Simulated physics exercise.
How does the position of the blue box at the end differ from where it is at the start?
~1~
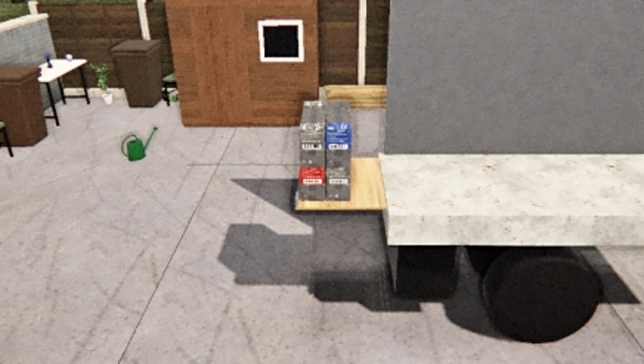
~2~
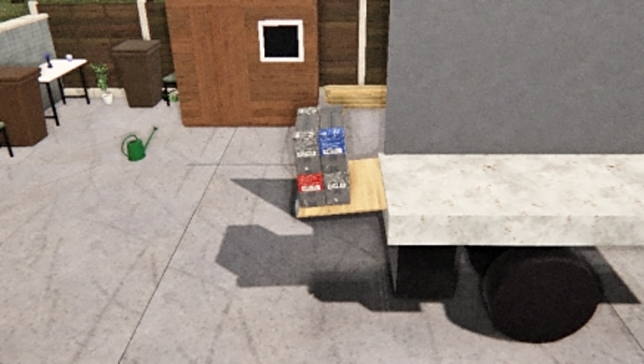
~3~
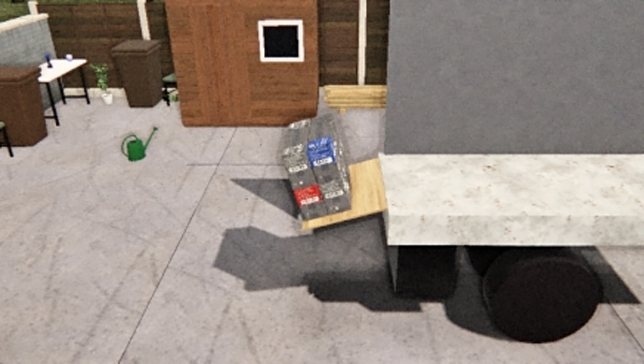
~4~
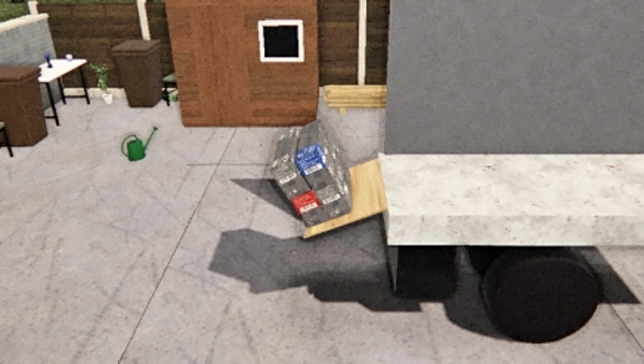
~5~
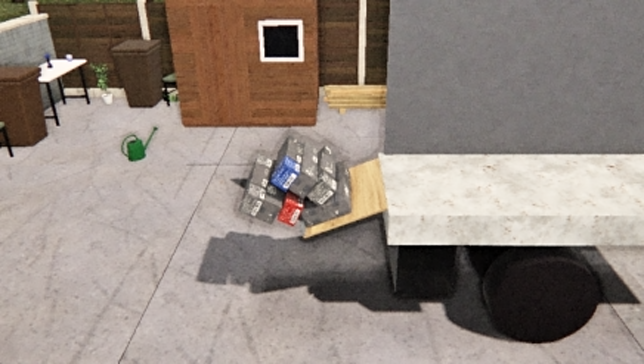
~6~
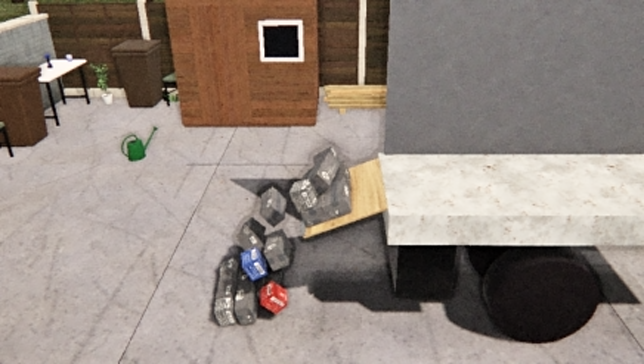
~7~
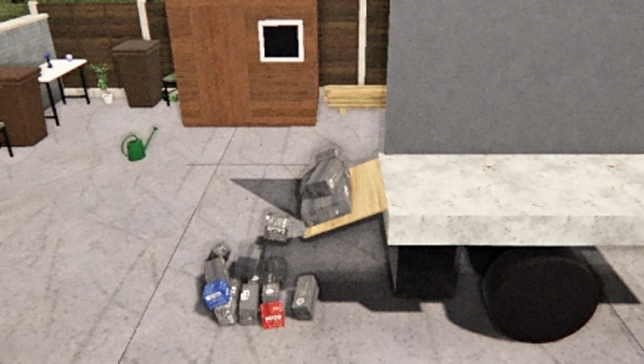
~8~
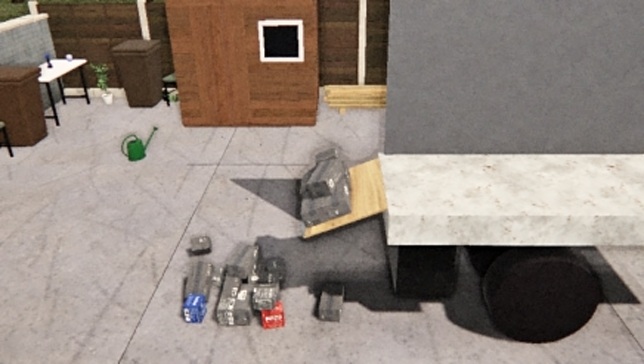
At the start the blue box is in the stack on the wooden platform, above the red one. By the end it lies on the paving below and to the left of the platform, near the left side of the scattered boxes.
